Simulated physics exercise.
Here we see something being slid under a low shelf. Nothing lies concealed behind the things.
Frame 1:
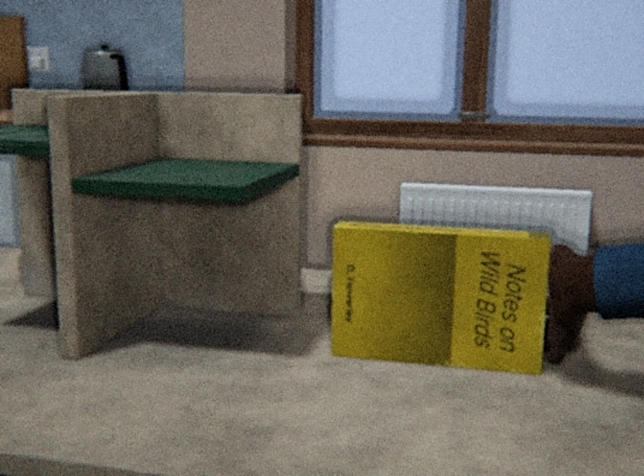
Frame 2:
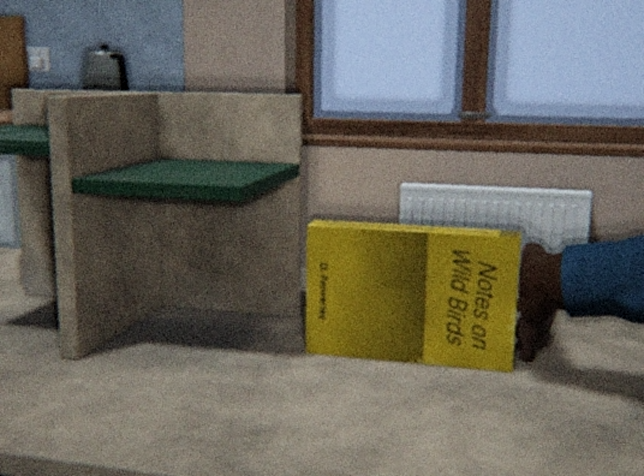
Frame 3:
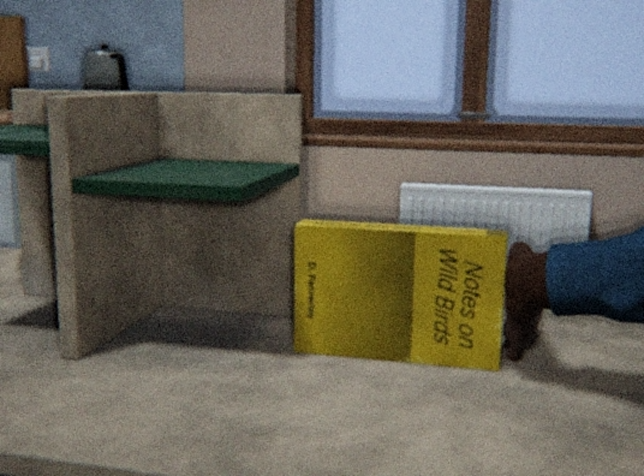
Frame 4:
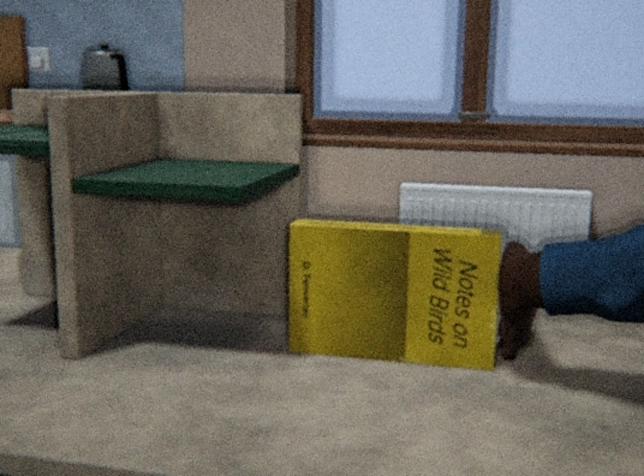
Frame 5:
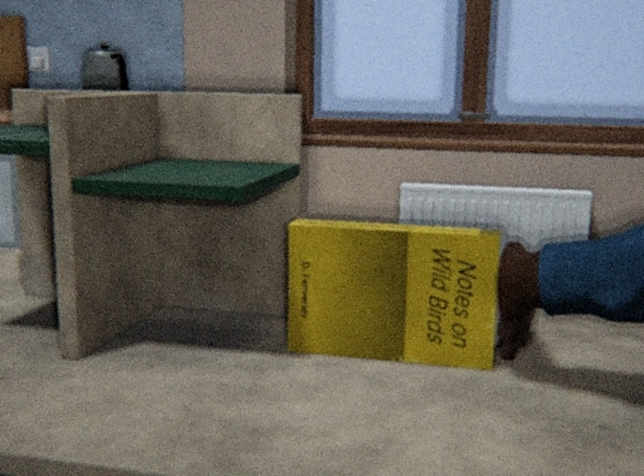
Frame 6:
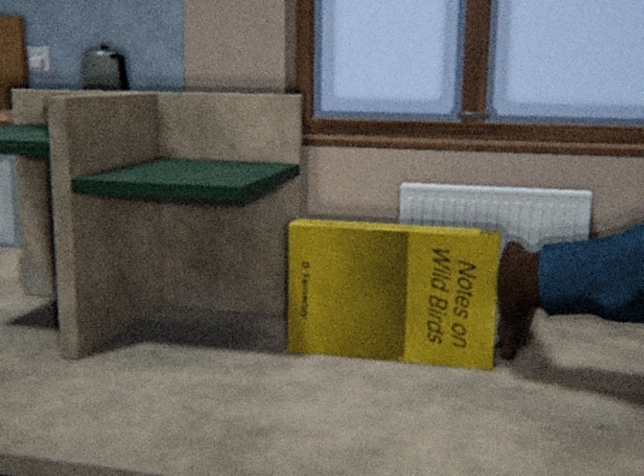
We see a hand in a blue sleeve sliding an upright yellow book leftward across a pale surface toward a green shelf between stone-like panels, moving a short way, then slowing until it barely shifts beside the panel.
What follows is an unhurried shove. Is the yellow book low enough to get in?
What you'd see is that the yellow book gets underneath.
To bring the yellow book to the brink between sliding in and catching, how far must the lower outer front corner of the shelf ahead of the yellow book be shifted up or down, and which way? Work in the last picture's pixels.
Shift: 36 px, direction down.
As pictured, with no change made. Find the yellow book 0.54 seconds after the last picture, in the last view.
I'd say roughly pixel (325, 288).
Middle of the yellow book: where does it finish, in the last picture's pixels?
Resting spot: Approximately (226, 281).
Then, 0.54 s after the last picture, yellow book sliding up to the opening near (325, 288).
At rest, the yellow book goes under, near (226, 281).
